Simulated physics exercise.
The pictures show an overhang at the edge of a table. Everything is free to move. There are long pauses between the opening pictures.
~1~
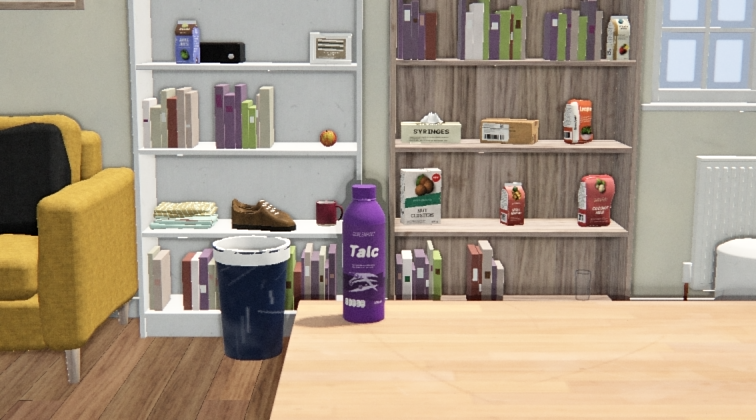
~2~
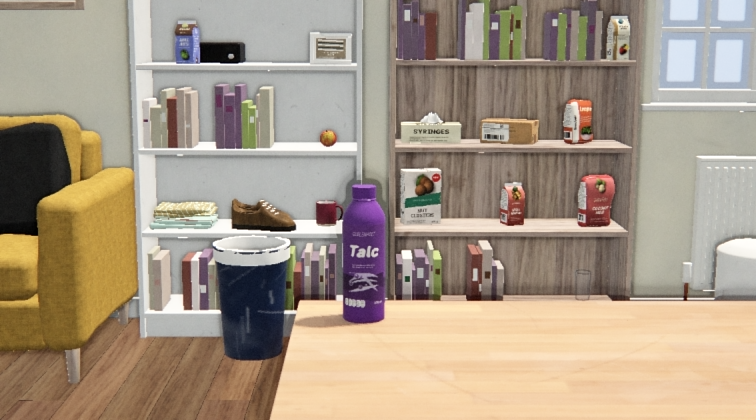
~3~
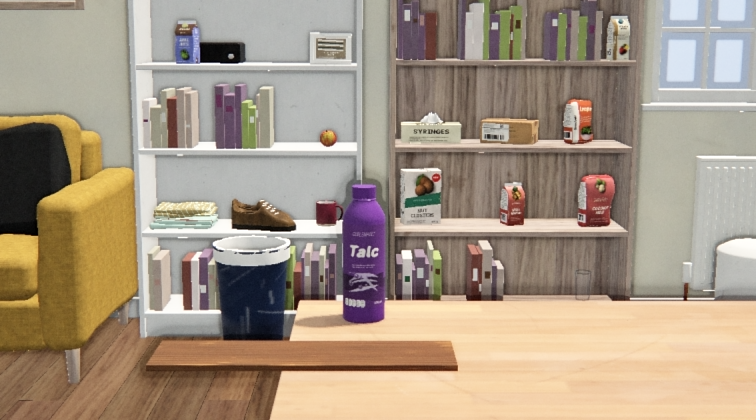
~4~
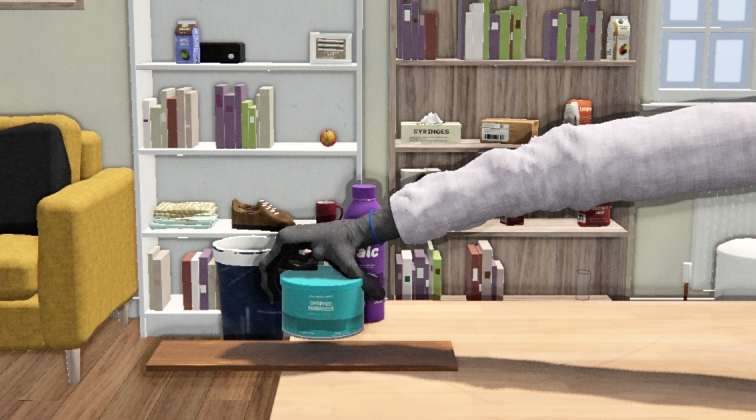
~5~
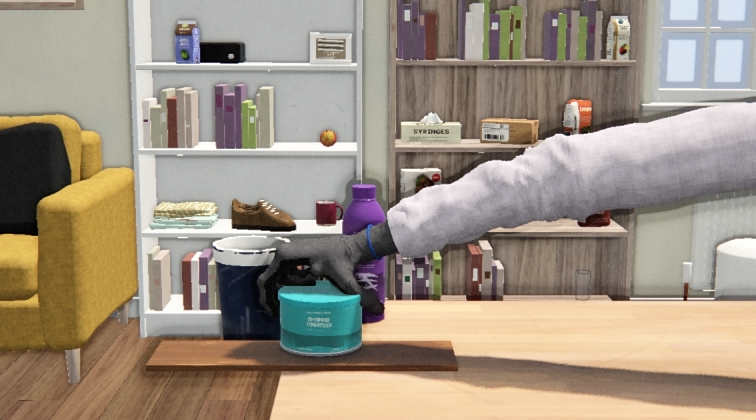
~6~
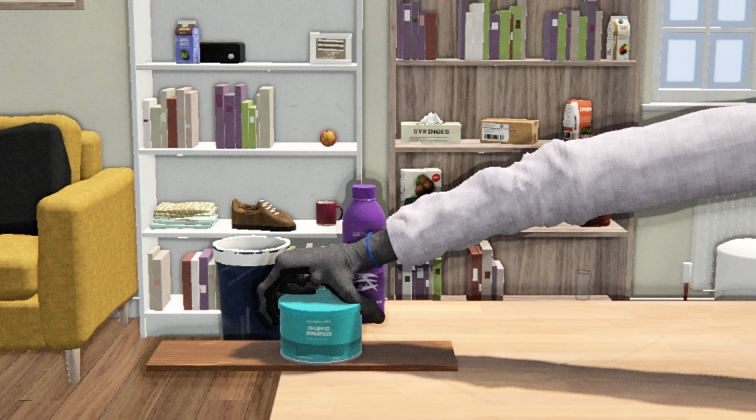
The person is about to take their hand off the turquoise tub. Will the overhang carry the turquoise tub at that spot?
In the end the board stays on the table.
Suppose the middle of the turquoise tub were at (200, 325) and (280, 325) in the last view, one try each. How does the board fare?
In the first case it tips off the edge; in the second case it keeps its balance.
Then, 0.80 s after the last picture, nothing has stirred.
Then, 1.70 s after the last picture, turquoise tub resting near (321, 326).
At rest, all 3 in place. Seen from the same camera at the end, turquoise tub near (321, 326). The board holds.
